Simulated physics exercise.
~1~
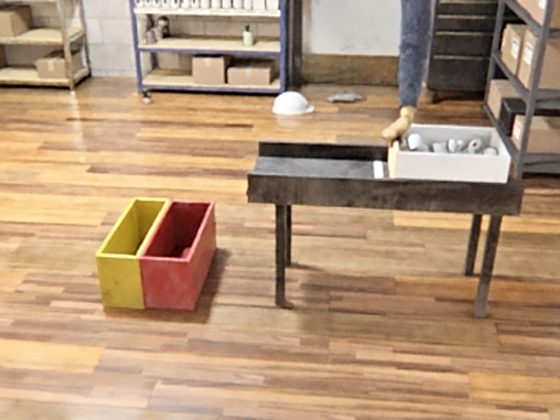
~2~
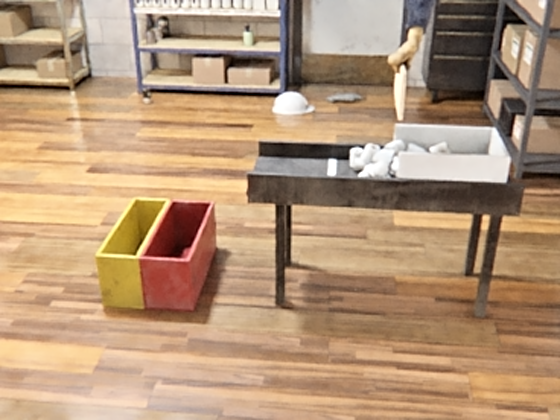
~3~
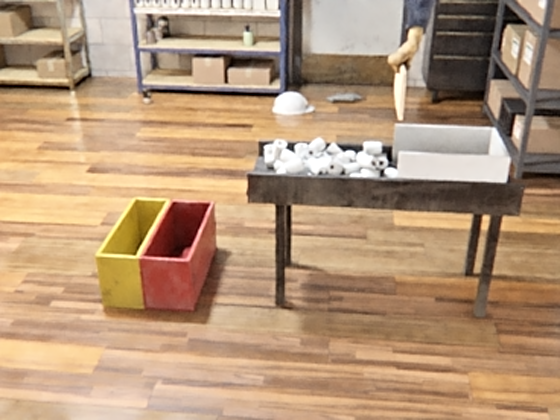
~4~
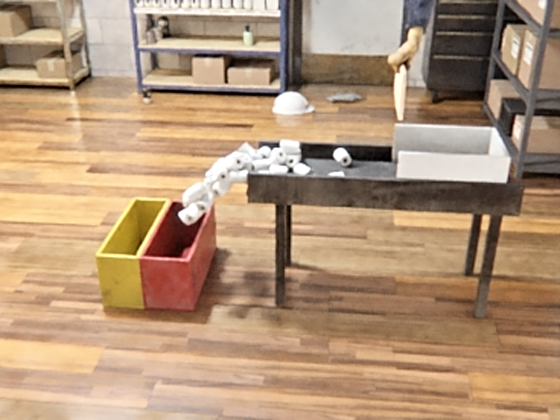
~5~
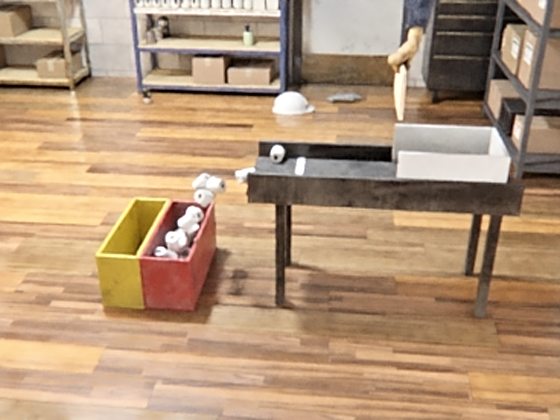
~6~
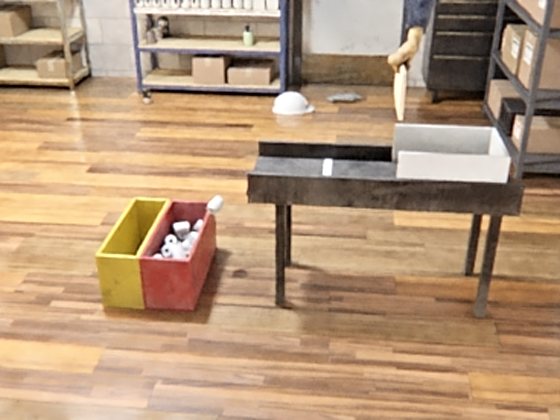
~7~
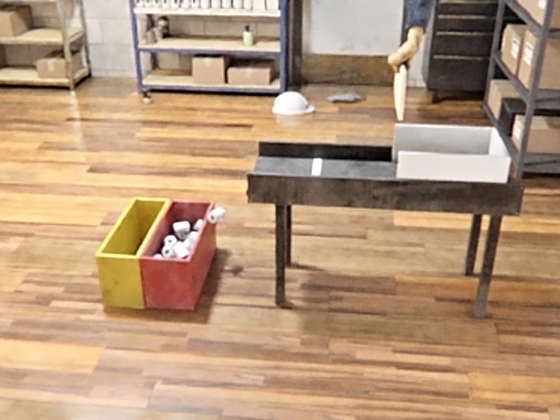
A conveyor belt carries a pile of white paper rolls left out of a white pen after the gate lifts, and they tumble off its end into a red box beside an empty yellow bin, with one last roll dropping outside the red box's right edge.
